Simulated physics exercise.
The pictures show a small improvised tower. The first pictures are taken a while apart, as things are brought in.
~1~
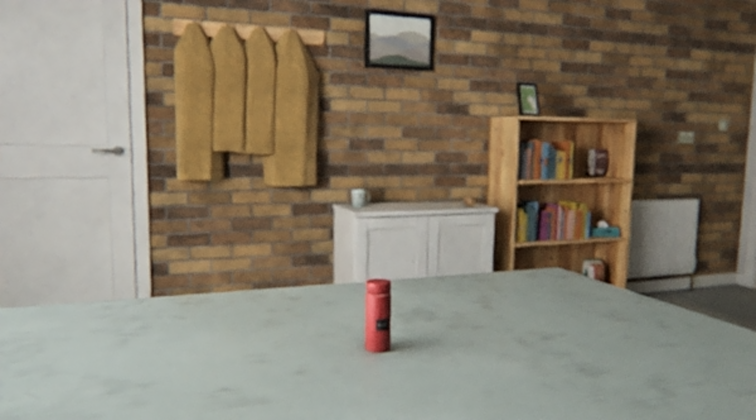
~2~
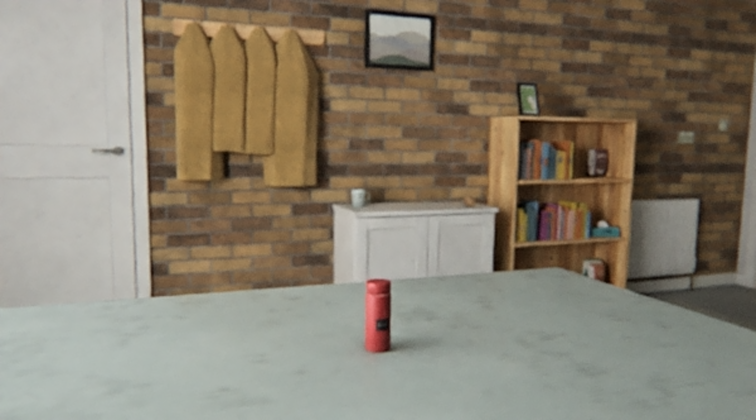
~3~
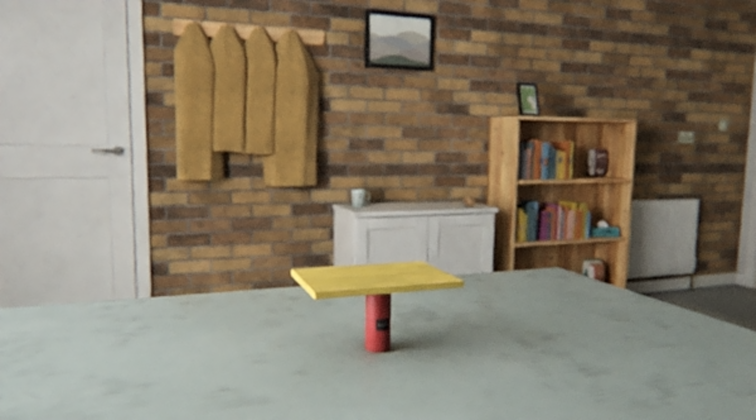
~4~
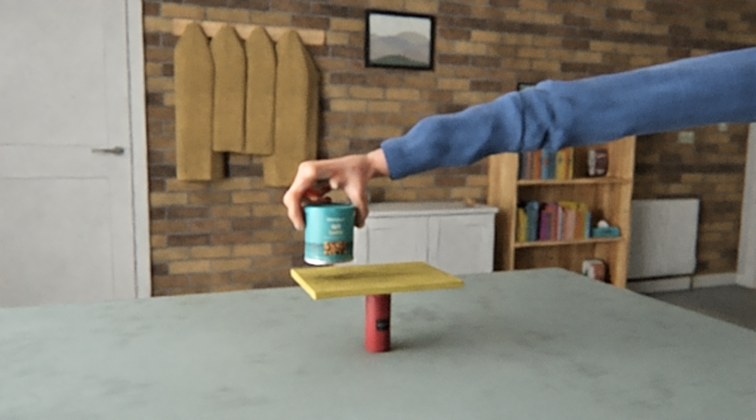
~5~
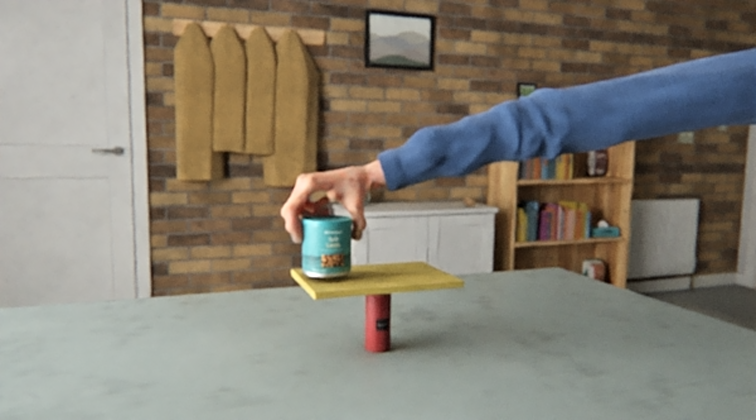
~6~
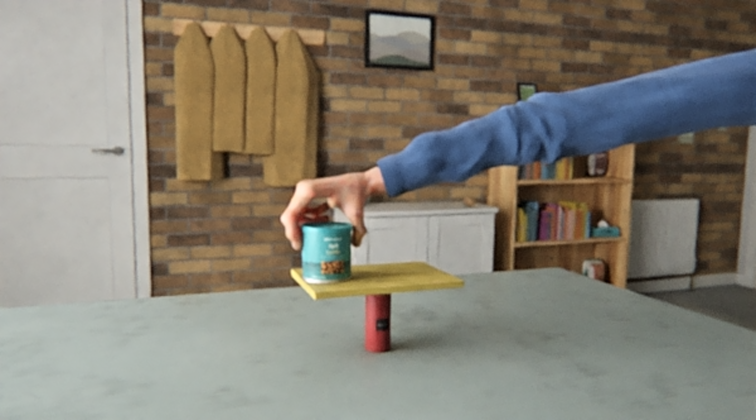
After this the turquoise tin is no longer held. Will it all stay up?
Outcome: The stack gives way.
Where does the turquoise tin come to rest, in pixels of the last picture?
At about (282, 324).
Then, 0.40 s after the last picture, turquoise tin now fallen; yellow board on its side.
Then, 1.00 s after the last picture, yellow board now fallen; red shaker tipped 4° from how it was.
Then, 1.60 s after the last picture, red shaker now fallen.
At rest, fallen, turquoise tin, yellow board and red shaker. Seen from the same camera at the end, turquoise tin near (282, 324). The stack loses its balance.
